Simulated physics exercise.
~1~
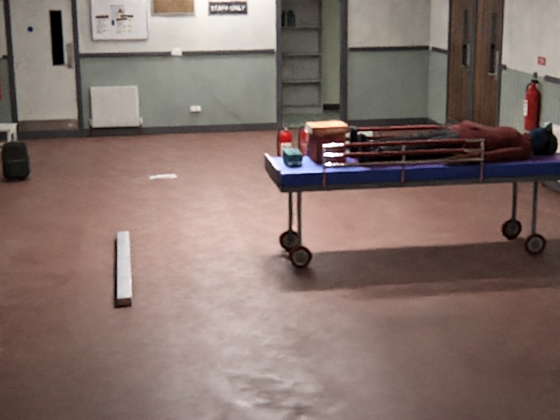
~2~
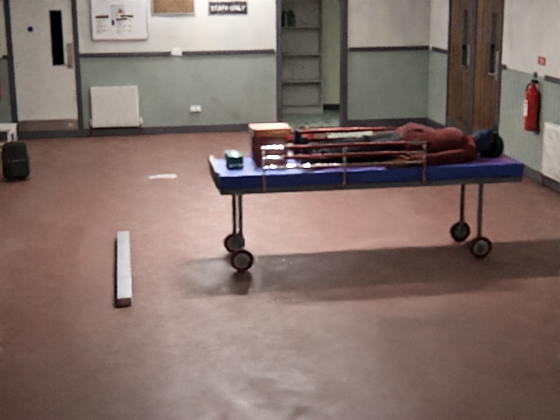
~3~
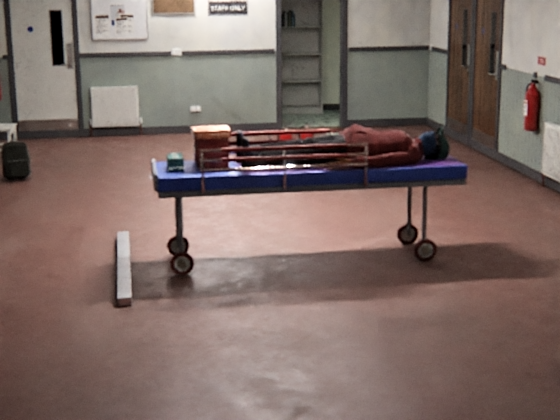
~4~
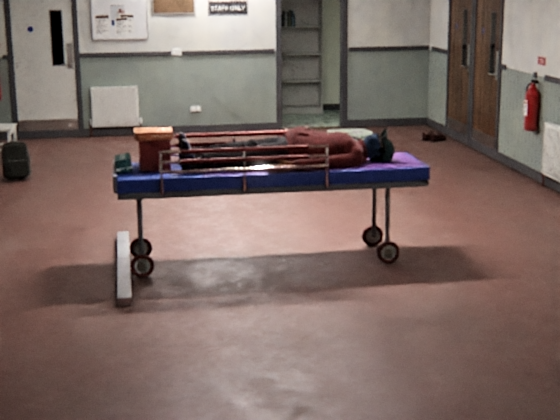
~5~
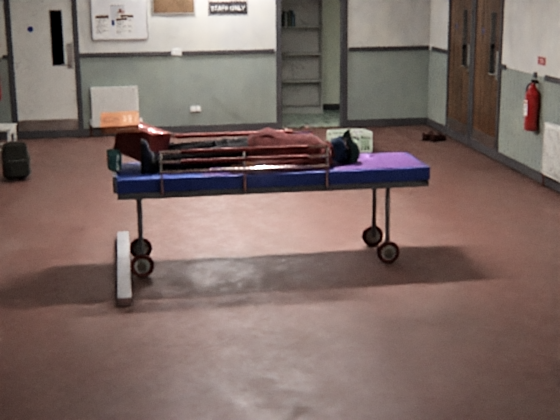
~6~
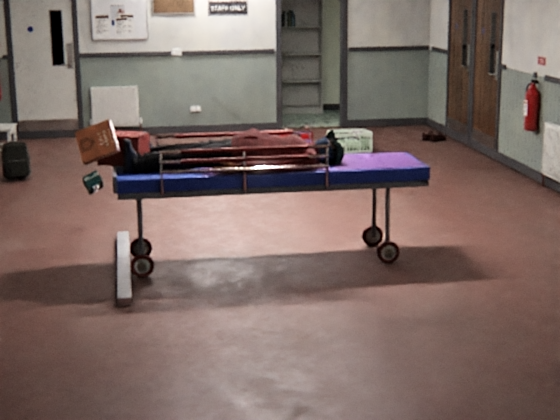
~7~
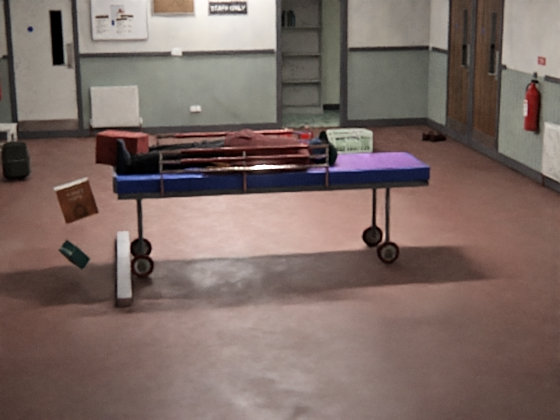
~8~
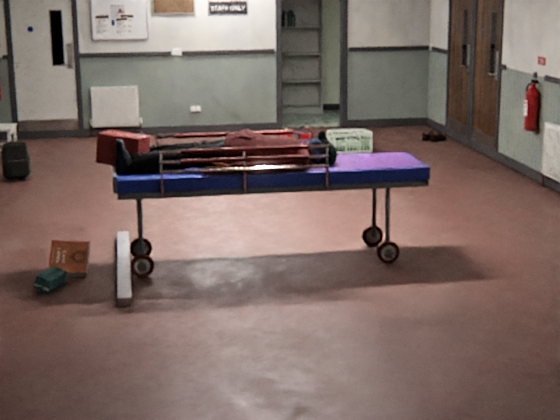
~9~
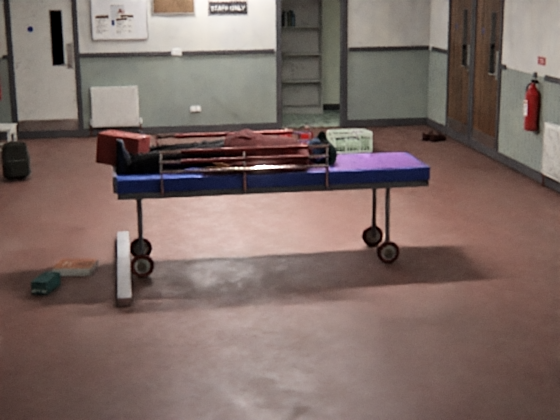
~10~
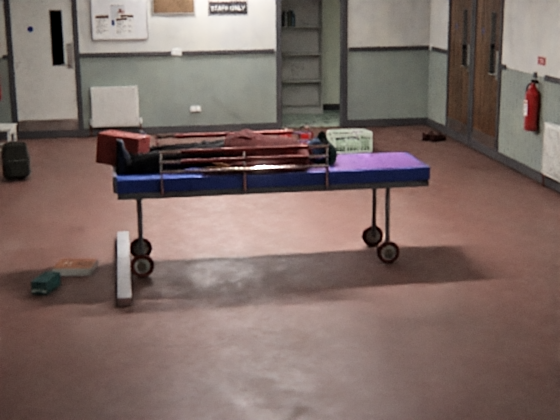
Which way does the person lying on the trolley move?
The person moves to the left, first riding along with the trolley and then sliding a little further left along its top after it stops.
